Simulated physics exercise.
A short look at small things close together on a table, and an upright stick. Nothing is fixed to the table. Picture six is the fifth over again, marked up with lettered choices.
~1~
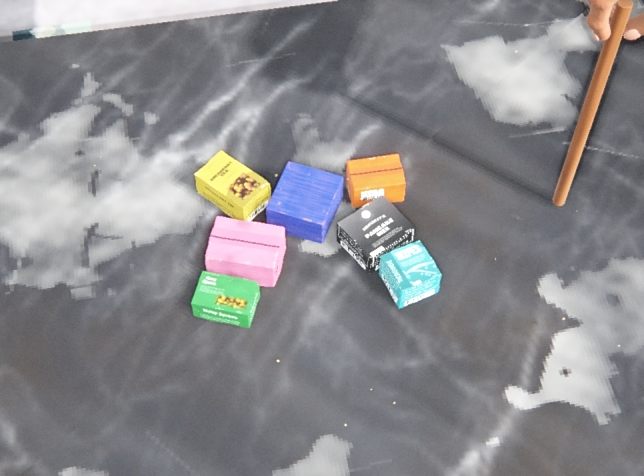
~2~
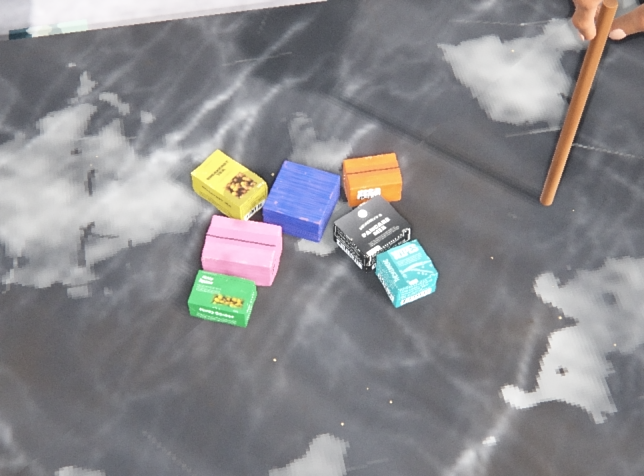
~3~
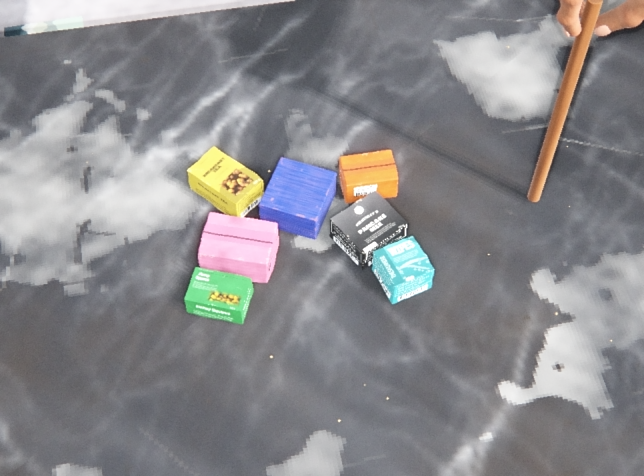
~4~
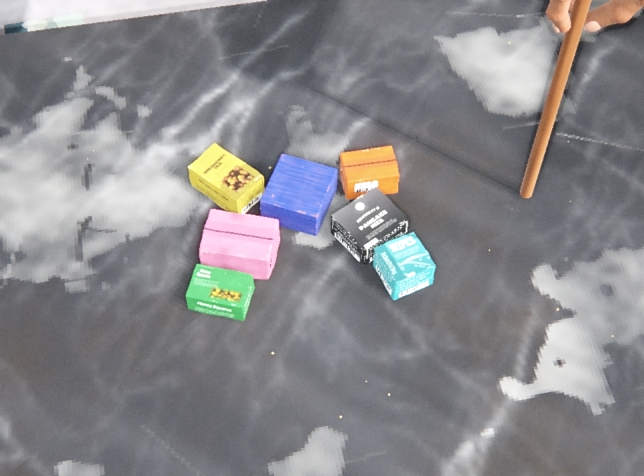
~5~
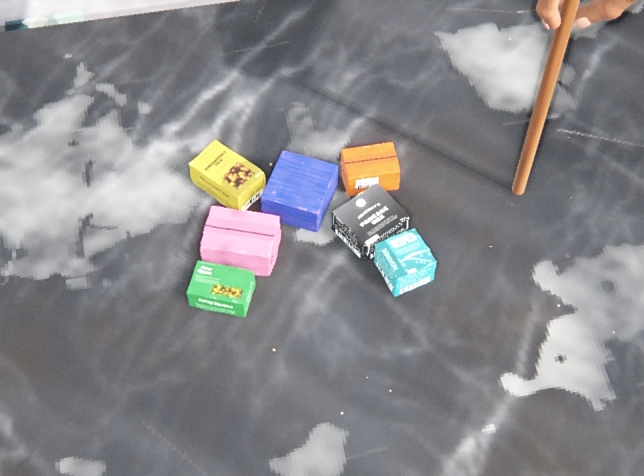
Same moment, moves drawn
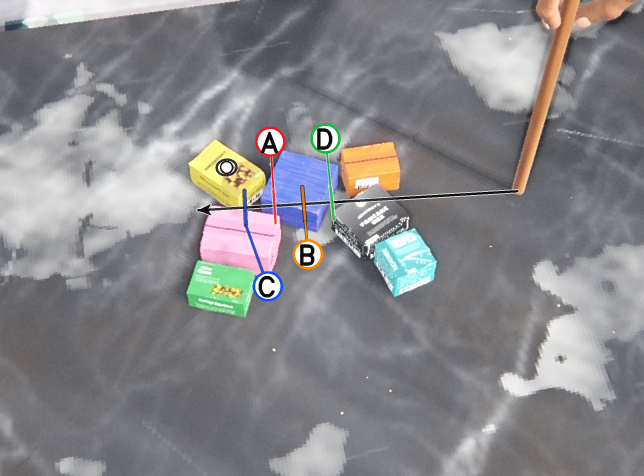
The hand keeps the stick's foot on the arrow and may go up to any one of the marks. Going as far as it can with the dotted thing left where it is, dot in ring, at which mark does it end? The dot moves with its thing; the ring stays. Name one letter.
It can go as far as D.
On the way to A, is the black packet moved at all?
Yes.
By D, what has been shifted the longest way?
It is the black packet.
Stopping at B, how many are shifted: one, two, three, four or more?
It has moved three.
On the copy, A at (275, 206); B at (304, 204); C at (245, 207); D at (332, 203); the arrow from (518, 191) to (198, 210); the white dot at (226, 167).
On D. First, foot of the stick (450, 196).
Then, foot of the stick (384, 200).
Finally, foot of the stick (332, 204); black packet (353, 228); blue block (295, 191); the dot is still in its ring.
By contrast, A shifts the dotted thing to (180, 170); B shifts the dotted thing to (204, 175); C shifts the dotted thing to (160, 160).
